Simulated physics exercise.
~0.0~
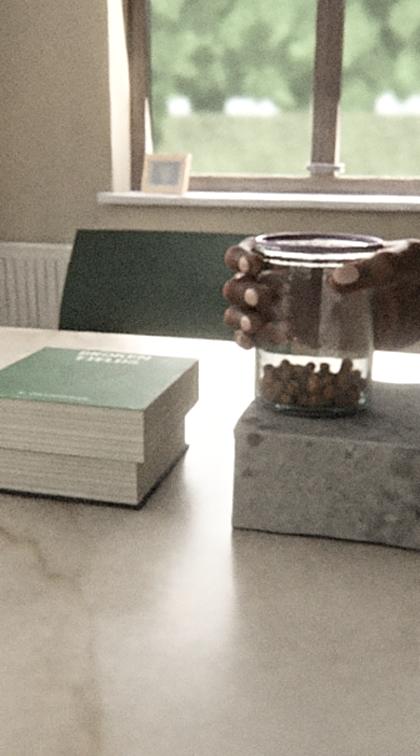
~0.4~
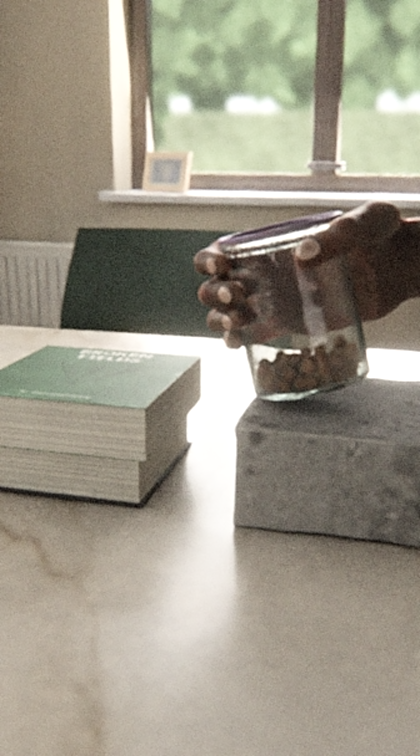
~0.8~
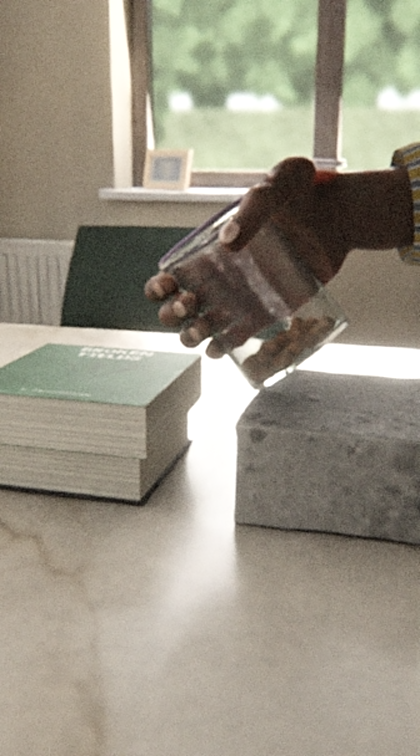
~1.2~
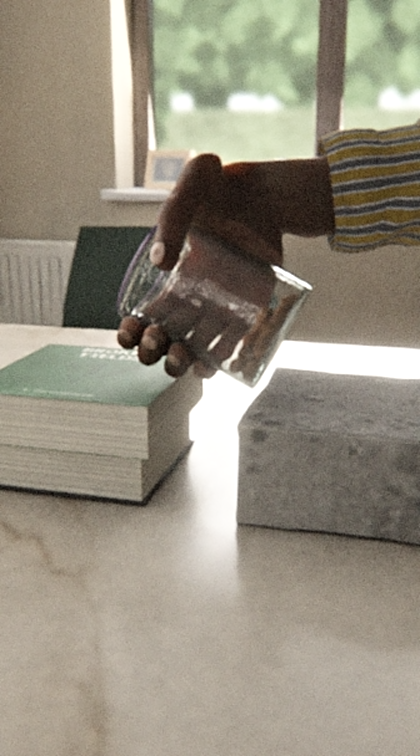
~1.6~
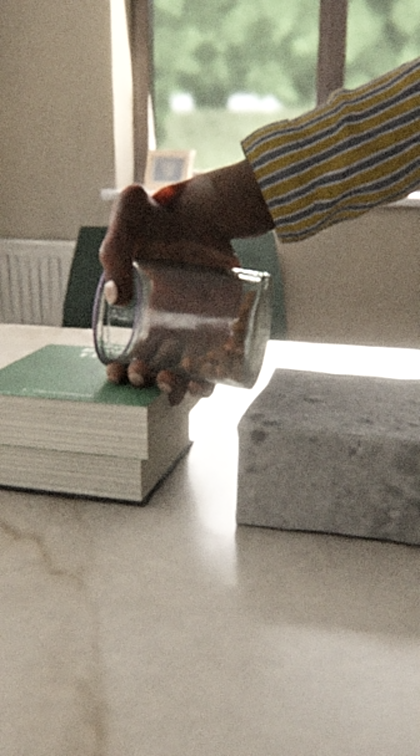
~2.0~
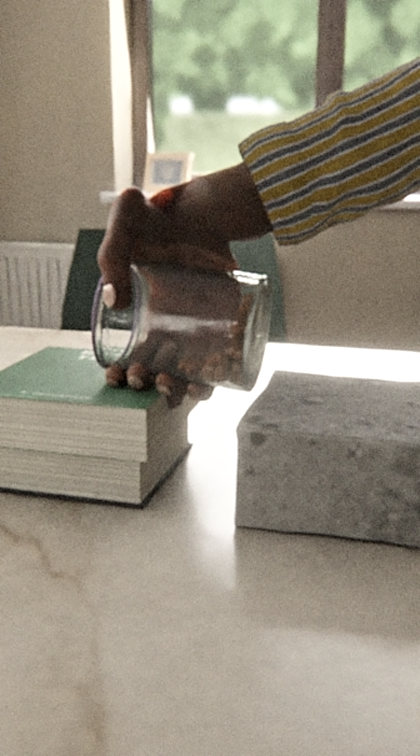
A clear, open glass jar with small brown pieces inside was lifted off a grey stone block by a hand, tipped steadily over to the left, and brought to rest on its side against a pile of green books, with nothing spilling out.
